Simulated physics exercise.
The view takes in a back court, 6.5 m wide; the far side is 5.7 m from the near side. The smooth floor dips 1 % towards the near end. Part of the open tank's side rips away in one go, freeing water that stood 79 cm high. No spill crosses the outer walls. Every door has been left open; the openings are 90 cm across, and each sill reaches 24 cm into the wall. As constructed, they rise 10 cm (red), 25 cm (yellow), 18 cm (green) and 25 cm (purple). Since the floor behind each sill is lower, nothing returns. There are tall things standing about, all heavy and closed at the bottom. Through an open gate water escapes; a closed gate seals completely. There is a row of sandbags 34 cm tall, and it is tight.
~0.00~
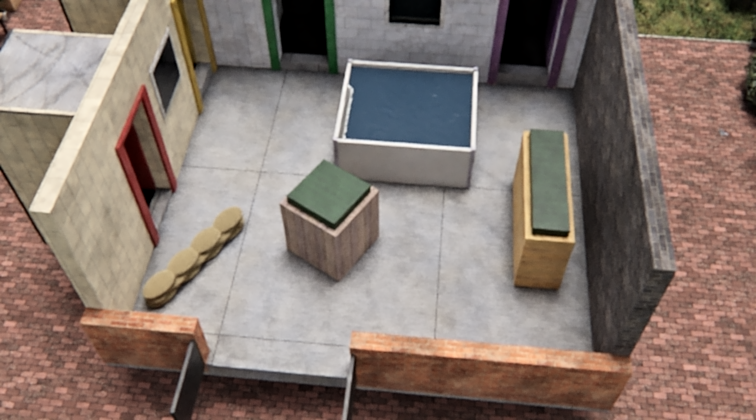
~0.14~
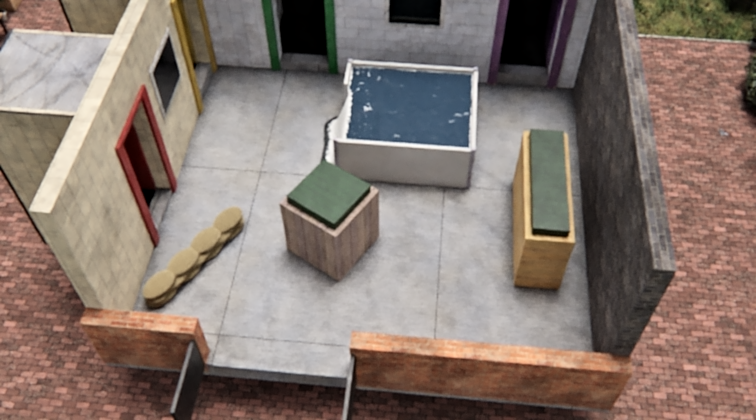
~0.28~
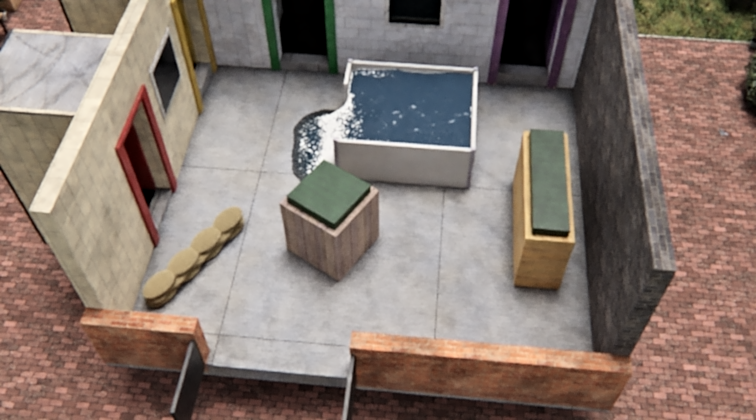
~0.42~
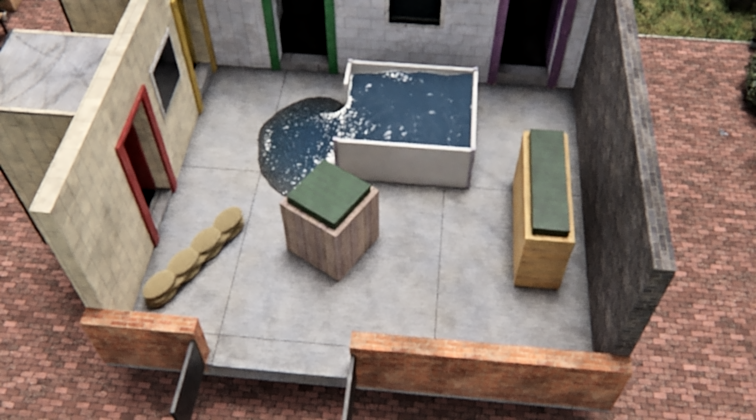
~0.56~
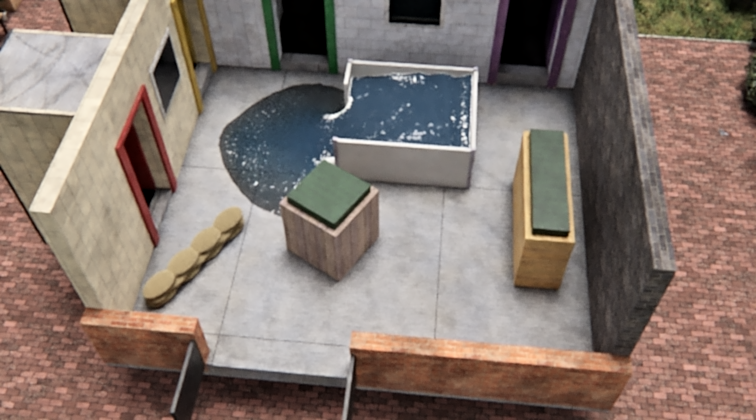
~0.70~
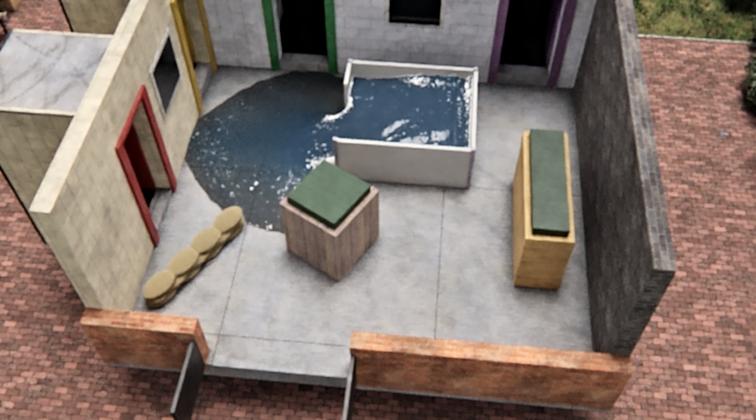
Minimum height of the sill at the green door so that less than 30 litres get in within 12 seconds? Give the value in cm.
Roughly 6.5 cm.
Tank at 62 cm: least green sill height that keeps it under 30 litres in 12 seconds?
You'd need a step of close to 5.0 cm.
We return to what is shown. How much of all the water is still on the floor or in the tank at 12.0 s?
I'd estimate some 70 in a hundred.
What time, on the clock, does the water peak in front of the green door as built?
At about 2.6 s.
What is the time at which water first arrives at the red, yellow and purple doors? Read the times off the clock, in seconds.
Red = 1.0 s, yellow = 0.9 s, purple = 4.0 s.
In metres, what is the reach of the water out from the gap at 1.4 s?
About 3.6 metres out.
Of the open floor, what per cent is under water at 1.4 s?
I'd say near 30 percent is wet.
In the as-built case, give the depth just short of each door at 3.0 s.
Door by door in centimetres - red 22, yellow 27, green 11, purple 0.
After 1.4 s water covers 30 % of the floor, deepest (42 cm) near (337, 160); 5 cm at the green door, 0 litres in over its 18 cm sill.
After 3.0 s water covers 40 % of the floor, deepest (44 cm) near (154, 287); 11 cm at the green door, 0 litres in over its 18 cm sill.
After 12.0 s water covers 95 % of the floor, deepest (12 cm) near (123, 340); 6 cm at the green door, 0 litres in over its 18 cm sill.
At the green door as built, the water arrived by 0.8 s and peaked near 13 cm at 2.6 s.
With a sill of 6 cm, 41 litres would have come in within the 12 s; with 8 cm, 15 litres. So under 30 litres takes about 6.5 cm.
